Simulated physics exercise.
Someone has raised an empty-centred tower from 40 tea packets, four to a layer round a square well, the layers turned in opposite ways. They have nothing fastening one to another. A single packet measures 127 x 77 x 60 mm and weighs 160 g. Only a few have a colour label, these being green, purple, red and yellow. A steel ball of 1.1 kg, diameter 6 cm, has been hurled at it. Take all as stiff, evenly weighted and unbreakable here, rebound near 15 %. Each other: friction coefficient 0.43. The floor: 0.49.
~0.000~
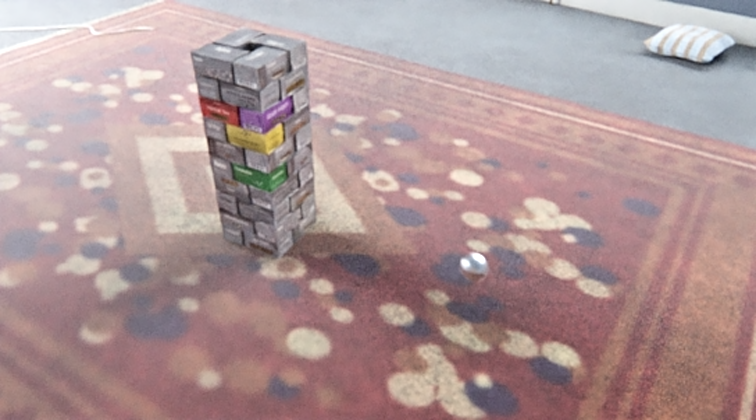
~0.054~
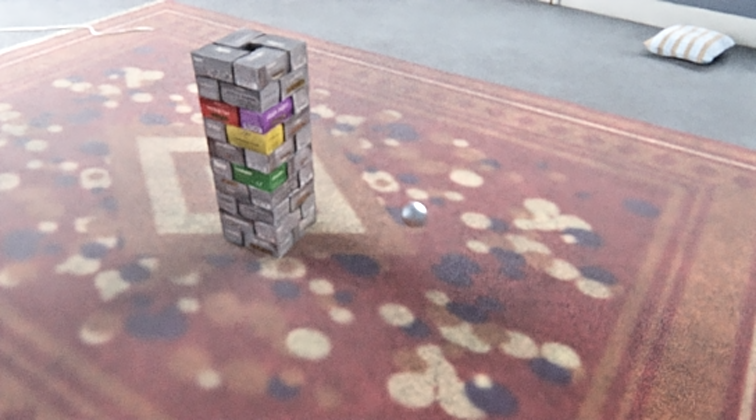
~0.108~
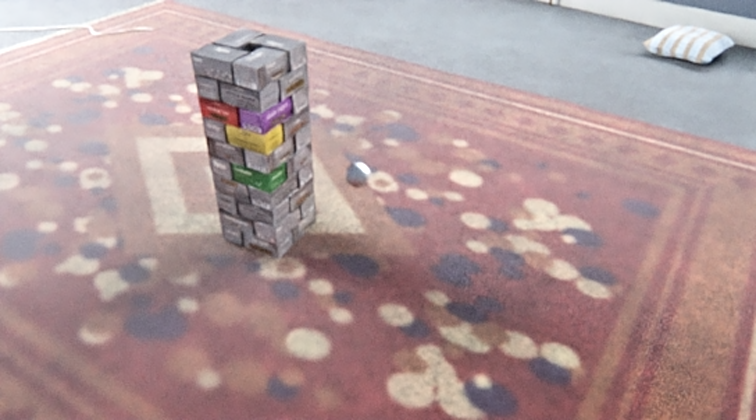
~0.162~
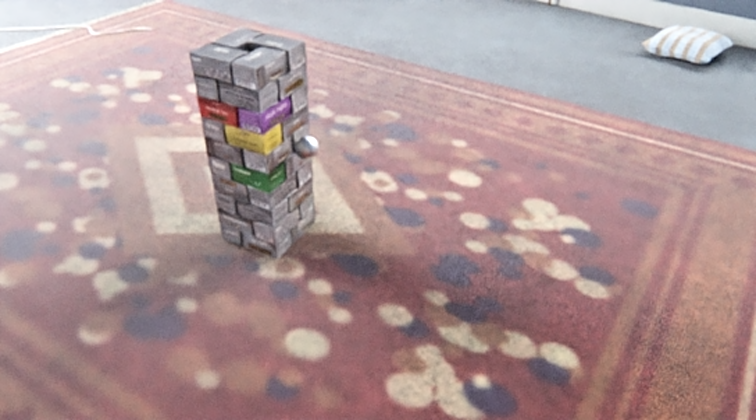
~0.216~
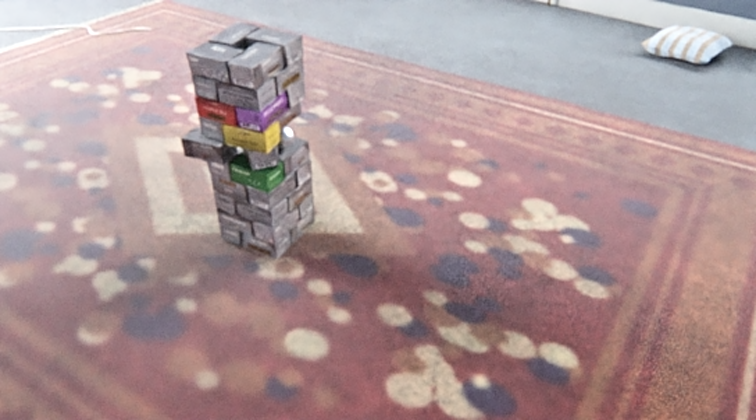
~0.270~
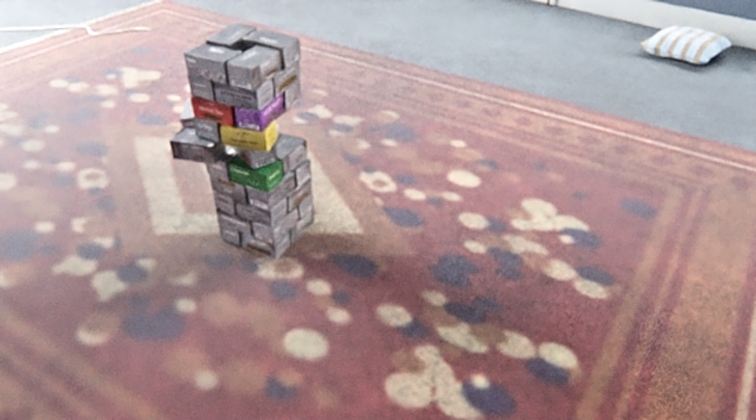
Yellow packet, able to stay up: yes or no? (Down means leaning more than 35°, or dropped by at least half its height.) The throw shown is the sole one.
Yes.
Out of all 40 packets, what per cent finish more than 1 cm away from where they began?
Fraction: 50 %.
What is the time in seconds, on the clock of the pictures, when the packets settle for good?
Somewhere near 1.5 seconds.
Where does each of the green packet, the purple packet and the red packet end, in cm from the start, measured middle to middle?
Start to finish, close to green 0, purple 50, red 50 centimetres.
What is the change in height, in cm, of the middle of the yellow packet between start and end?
Lower by close to 0 cm.
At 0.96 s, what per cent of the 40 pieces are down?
45 per cent at that moment.
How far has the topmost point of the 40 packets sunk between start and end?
18 cm.
After 0.56 s, ball still moving; 10 of the 40 packets down; yellow packet 14 mm from its place; purple packet 14° from how it stood.
After 0.96 s, ball still moving; 18 of the 40 packets down; yellow packet 15 mm from its place; purple packet on its side.
In the end (1.9 s), ball rolling away; 18 of the 40 packets down; yellow packet 15 mm from its place; purple packet upside down; red packet on its side. From the last view, middles, yellow packet near (249, 132), purple packet near (365, 223).
